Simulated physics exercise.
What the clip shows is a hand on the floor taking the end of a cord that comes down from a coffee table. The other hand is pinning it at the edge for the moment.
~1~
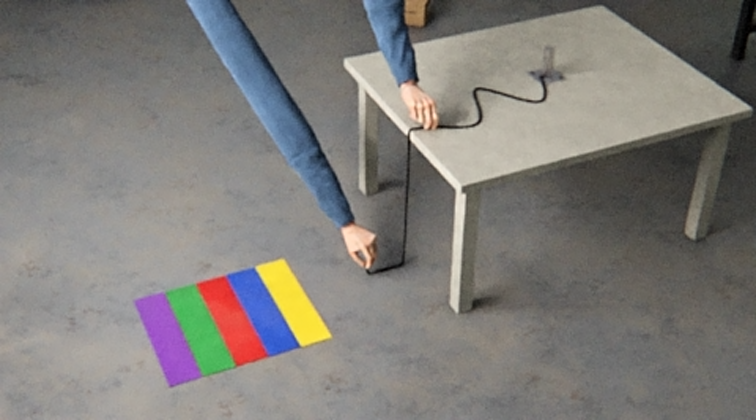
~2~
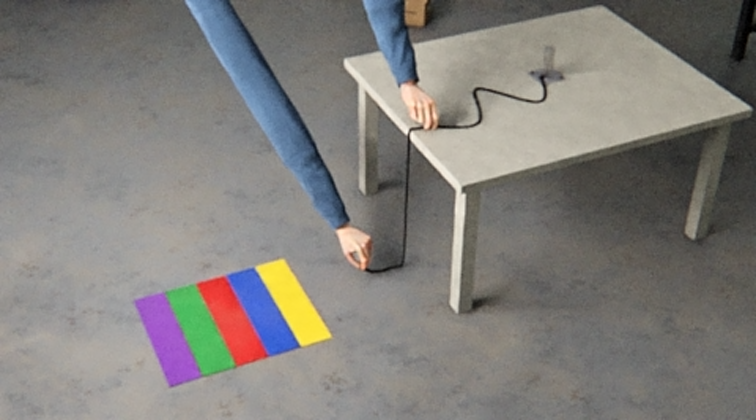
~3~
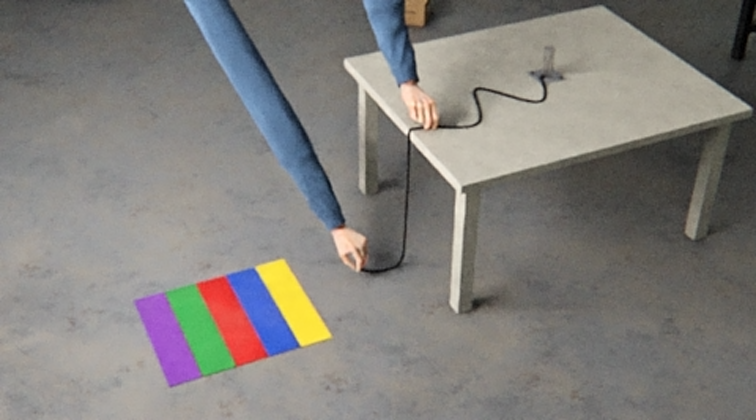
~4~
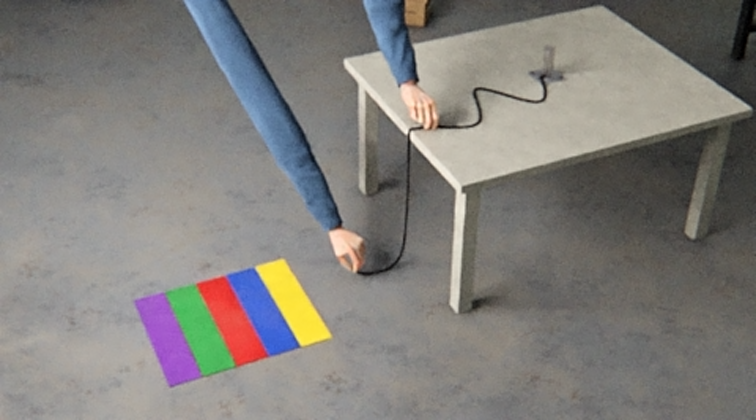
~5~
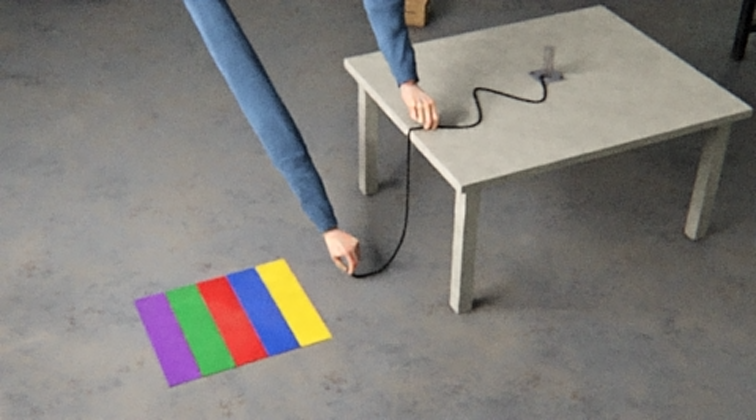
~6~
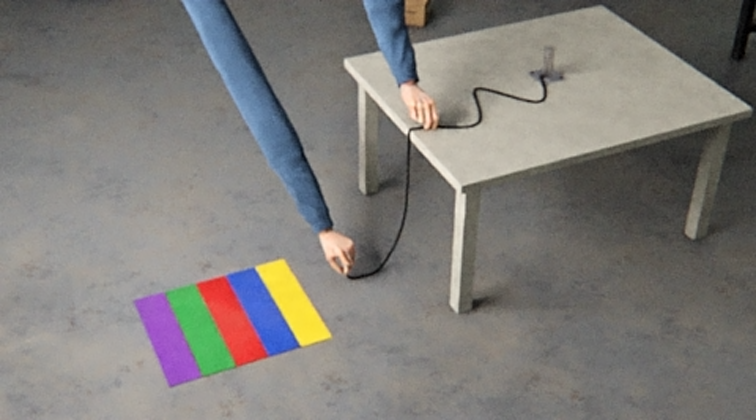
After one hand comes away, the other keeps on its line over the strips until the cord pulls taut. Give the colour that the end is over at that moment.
The end is over purple.
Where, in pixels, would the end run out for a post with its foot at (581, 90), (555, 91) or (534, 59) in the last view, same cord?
The places come out near (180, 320), (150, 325) and (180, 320).
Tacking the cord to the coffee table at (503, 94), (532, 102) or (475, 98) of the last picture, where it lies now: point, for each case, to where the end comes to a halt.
In order of the tries: About (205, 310), then (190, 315), then (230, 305).
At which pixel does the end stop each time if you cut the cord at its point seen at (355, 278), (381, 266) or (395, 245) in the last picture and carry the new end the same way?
Roughly (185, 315), (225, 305), (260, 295).
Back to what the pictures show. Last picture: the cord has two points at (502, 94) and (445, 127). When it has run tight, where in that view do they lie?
At (466, 99) for the first, at (358, 157) for the second.
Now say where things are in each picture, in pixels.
In the first frame, end (366, 266); yellow (308, 327); blue (277, 336); red (245, 346); green (212, 355); purple (179, 365).
In the second frame, end (361, 267); cord through (545, 94) (487, 90) (480, 120) (416, 129) (407, 191) (404, 250).
In the third frame, end (356, 268).
In the fourth frame, end (353, 269); cord through (545, 94) (487, 90) (480, 120) (416, 129) (407, 190) (402, 250).
In the fifth frame, end (348, 271).
In the sixth frame, end (343, 272); cord through (545, 94) (487, 90) (480, 120) (416, 129) (407, 191) (392, 251).
Soon after, end near (212, 309); over red.
Then, end near (180, 318); over green.
At full stretch, end near (162, 323); over purple. The end stops over the purple strip.
